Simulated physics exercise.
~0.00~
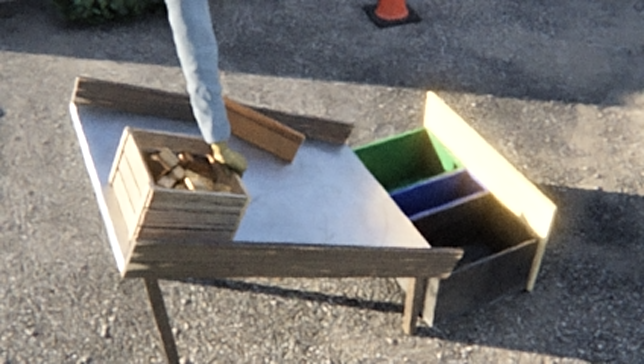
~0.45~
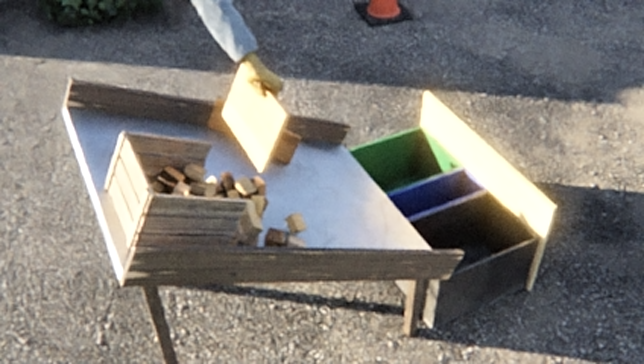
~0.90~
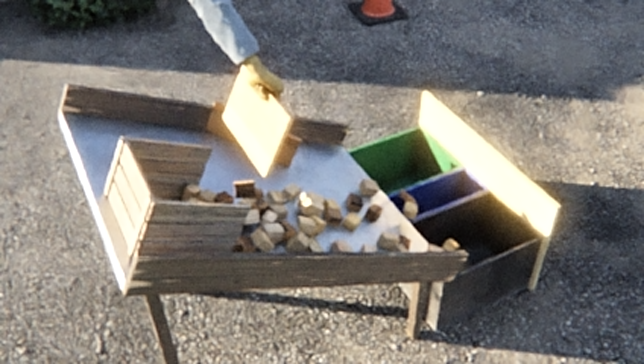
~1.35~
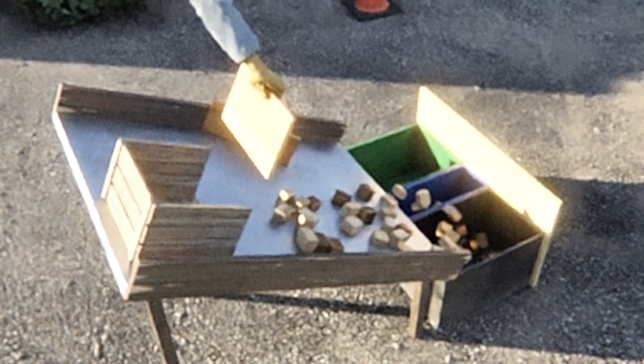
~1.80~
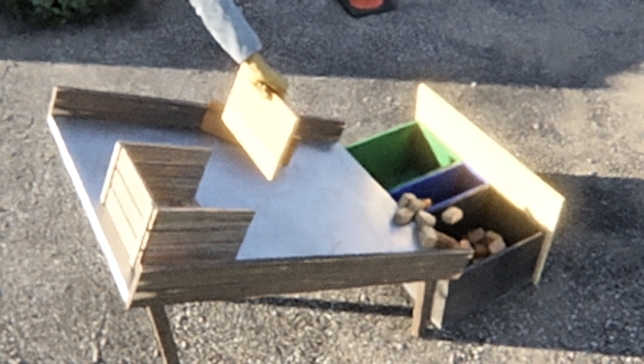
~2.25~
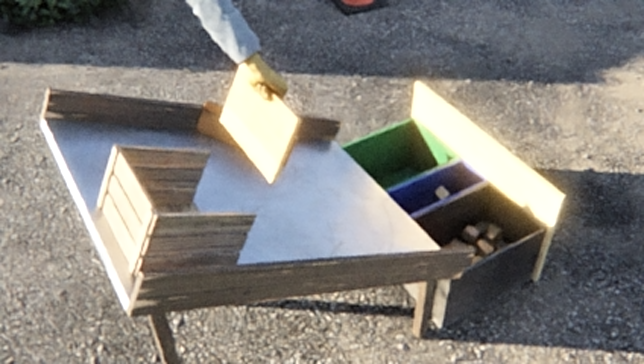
A tilted silvery table with weathered wooden sides stands on sunlit grey asphalt, seen from above, with an orange cone and a bush behind. At its left a wooden pen holds a heap of small wooden blocks, while green, blue and black containers wait beyond its right end. A gloved hand in a pale blue sleeve lifts a board clear and holds it up. The blocks spill out, tumble down and spread across the slope. They drop off the lower edge into the blue bin and black tub, leaving the table bare and blocks visibly piled in the black tub.
